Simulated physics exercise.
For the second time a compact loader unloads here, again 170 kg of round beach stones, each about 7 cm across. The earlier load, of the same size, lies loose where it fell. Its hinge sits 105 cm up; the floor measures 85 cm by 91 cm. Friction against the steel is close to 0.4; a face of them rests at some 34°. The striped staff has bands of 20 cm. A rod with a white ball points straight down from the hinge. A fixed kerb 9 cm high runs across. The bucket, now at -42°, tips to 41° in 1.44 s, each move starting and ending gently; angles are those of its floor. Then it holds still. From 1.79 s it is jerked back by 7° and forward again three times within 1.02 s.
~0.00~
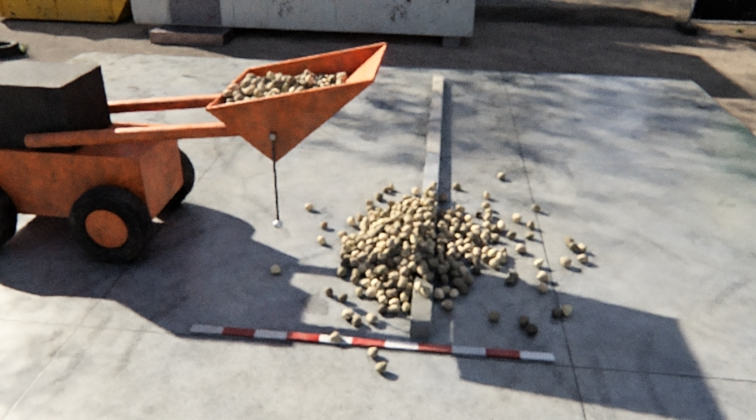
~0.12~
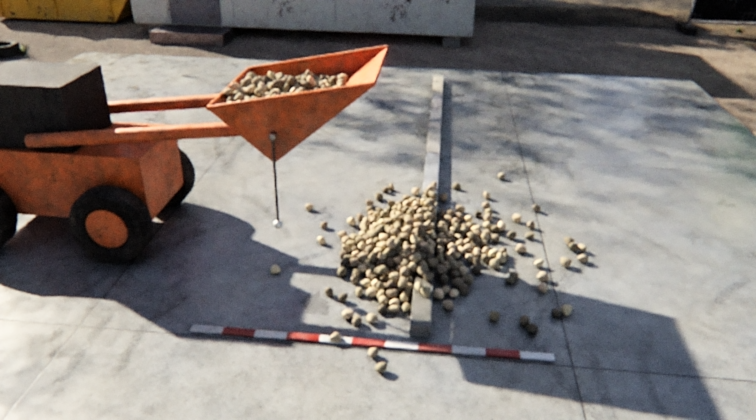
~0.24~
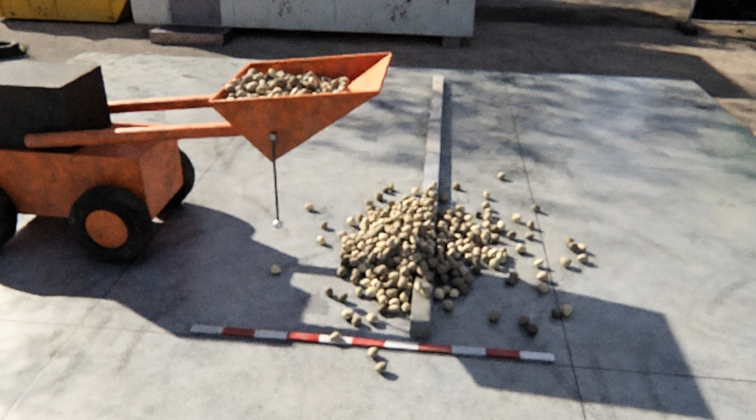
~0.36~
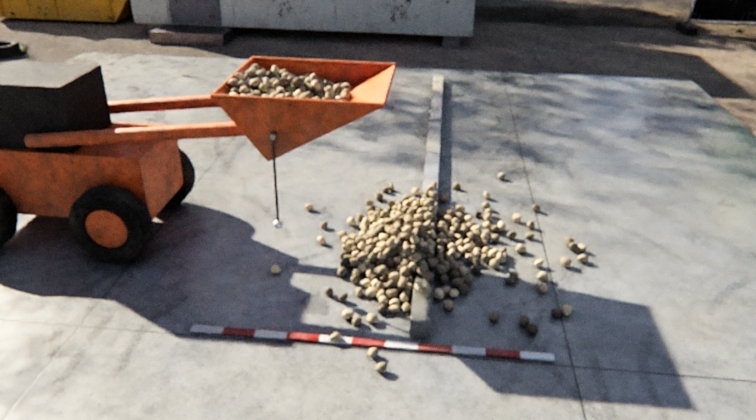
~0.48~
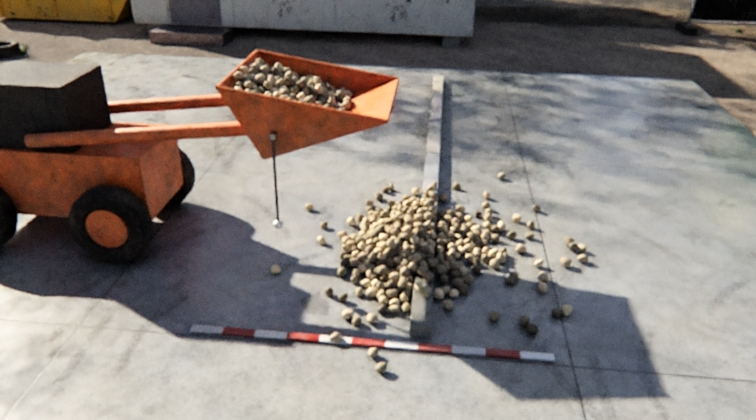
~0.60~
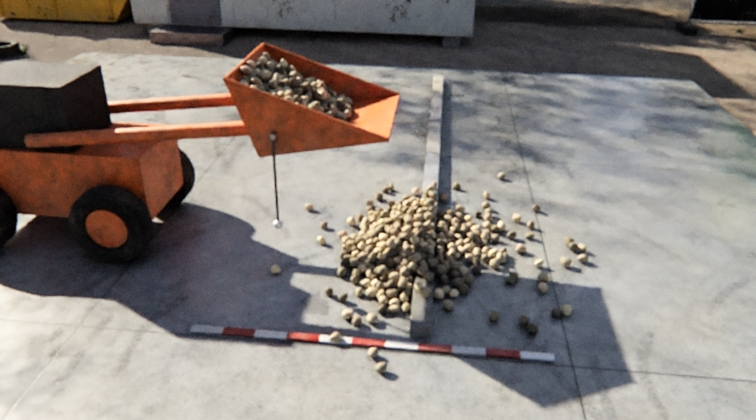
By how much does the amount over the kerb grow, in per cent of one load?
Close to 28 parts in a hundred.
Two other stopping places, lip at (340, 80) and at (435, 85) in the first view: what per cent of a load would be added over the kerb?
Near 5 per cent from the first place, 95 from the second.
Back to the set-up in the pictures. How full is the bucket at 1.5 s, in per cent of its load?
Roughly 40 per cent is still inside.
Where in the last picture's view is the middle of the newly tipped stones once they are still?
Around (398, 236).
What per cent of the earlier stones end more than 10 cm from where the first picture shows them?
Roughly 10 per cent of them.
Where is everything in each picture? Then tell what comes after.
In the first picture, the bucket is at -42°, its lip at (373, 81); the top of the load is at (312, 81). The earlier load is highest near (423, 224), 18 cm above ground level, 72 % on this side of the kerb, 28 % over the kerb.
The second picture shows lip at (375, 84), floor tilted -40°, highest stones at (306, 82); the stones move at 0.1 m/s on average.
In the third picture, the bucket is at -36°, its lip at (379, 92); the top of the load is at (292, 80); the stones move at 0.1 m/s on average.
In the fourth picture, the bucket is at -29°, its lip at (384, 105); the top of the load is at (263, 77); the stones move at 0.2 m/s on average.
The fifth picture shows lip at (387, 122), floor tilted -20°, highest stones at (260, 69); the stones move at 0.2 m/s on average.
The sixth picture shows lip at (388, 140), floor tilted -11°, highest stones at (266, 64); the stones move at 0.2 m/s on average.
After 1.1 s the floor is at 28°; in per cent of one load, 100 in the bucket, 72 on this side of the kerb, 28 over the kerb; the foremost stones are at (566, 258).
After 1.5 s the floor is at 41°; in per cent of one load, 40 in the bucket, 132 on this side of the kerb, 28 over the kerb; the foremost stones are at (566, 258).
After 3.3 s the floor is at 41°; in per cent of one load, 0 in the bucket, 144 on this side of the kerb, 56 over the kerb; the foremost stones are at (565, 250).
After 5.7 s the floor is at 41°; in per cent of one load, 0 in the bucket, 144 on this side of the kerb, 56 over the kerb; the foremost stones are at (565, 250). Net gain over the kerb, 28.
